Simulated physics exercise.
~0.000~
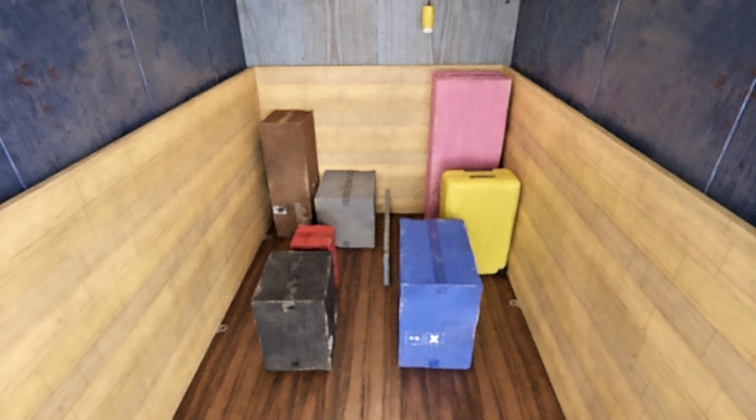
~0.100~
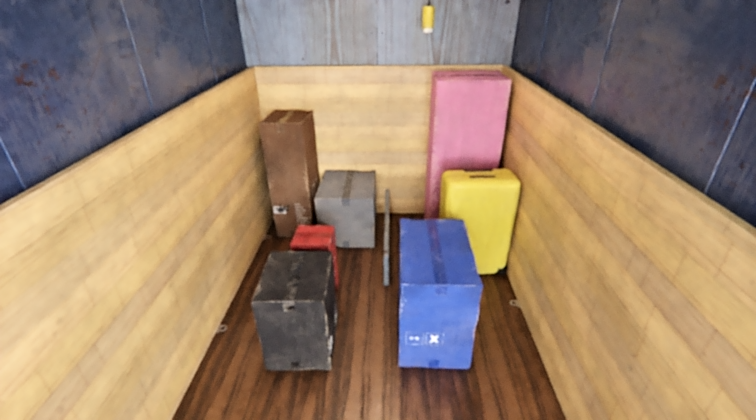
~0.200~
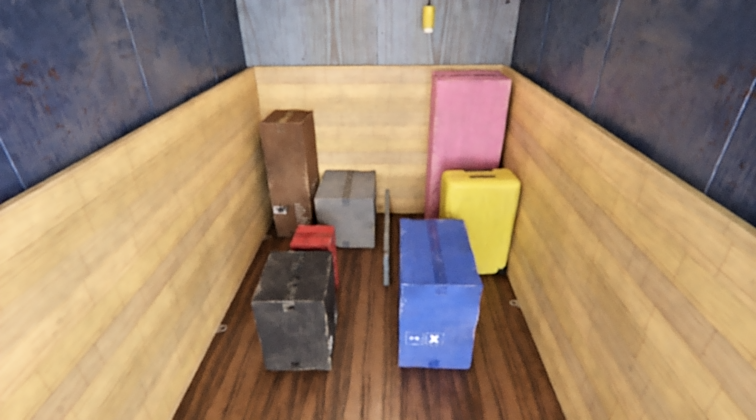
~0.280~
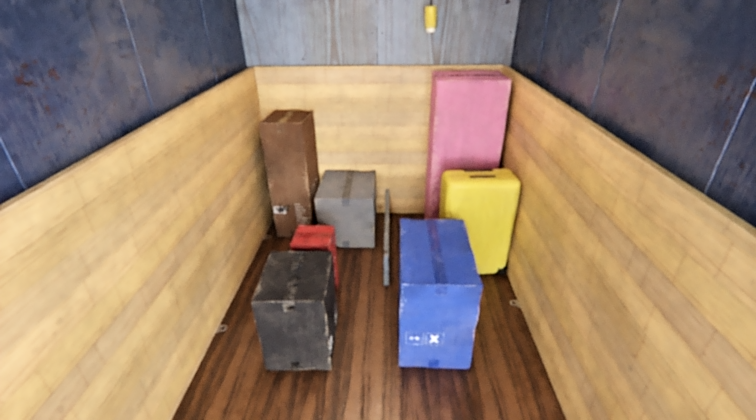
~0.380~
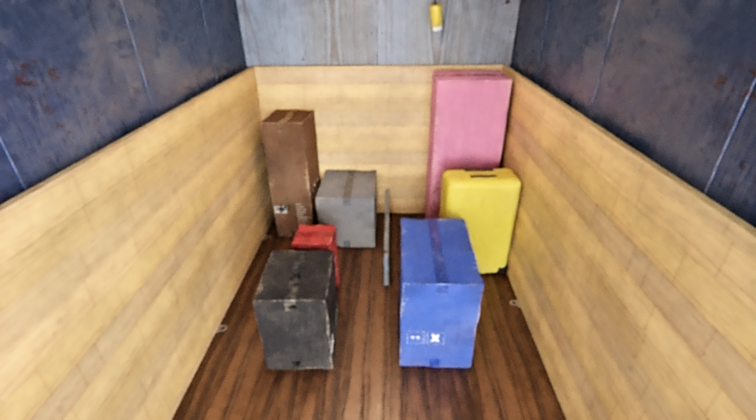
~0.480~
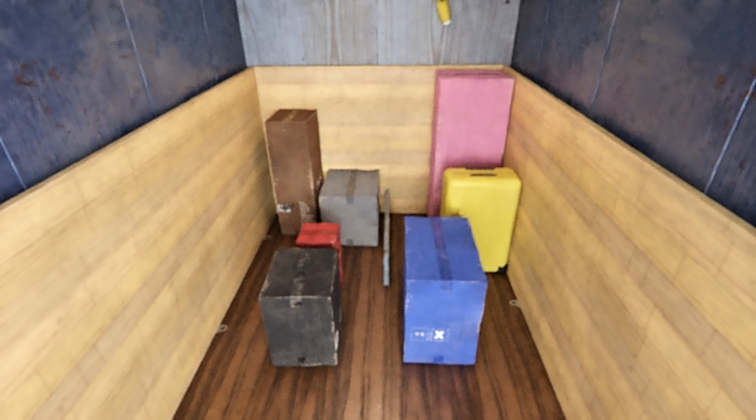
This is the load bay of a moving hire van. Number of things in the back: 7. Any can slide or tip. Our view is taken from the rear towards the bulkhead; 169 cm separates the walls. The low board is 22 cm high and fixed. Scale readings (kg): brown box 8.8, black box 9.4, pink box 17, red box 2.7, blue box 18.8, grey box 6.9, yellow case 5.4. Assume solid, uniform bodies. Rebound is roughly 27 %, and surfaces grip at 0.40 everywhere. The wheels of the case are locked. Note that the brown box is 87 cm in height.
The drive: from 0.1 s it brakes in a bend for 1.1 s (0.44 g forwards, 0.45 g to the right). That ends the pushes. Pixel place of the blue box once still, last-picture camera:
About (484, 245).
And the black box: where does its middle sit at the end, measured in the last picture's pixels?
About (363, 269).
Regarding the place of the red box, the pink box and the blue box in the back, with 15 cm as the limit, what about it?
First, the red box is moved away; second, the pink box stays in its position; third, the blue box is moved away.
After 0.68 s, load feels 0.44 g forwards, 0.45 g right; blue box slid 16 cm near (452, 275); red box slid 16 cm; black box slid 16 cm.
After 0.88 s, load feels 0.44 g forwards, 0.45 g right; blue box slid 36 cm near (476, 260); red box slid 38 cm; black box slid 37 cm.
After 1.08 s, load feels 0.21 g forwards, 0.22 g right; blue box slid 50 cm near (485, 248); red box slid 46 cm; black box slid 43 cm.
At rest (3.1 s), not toppled but over 15 cm from the start, black box, red box, blue box and yellow case; the other 3 in place, give or take 15 cm. Seen from the same camera at the end, blue box near (484, 245).
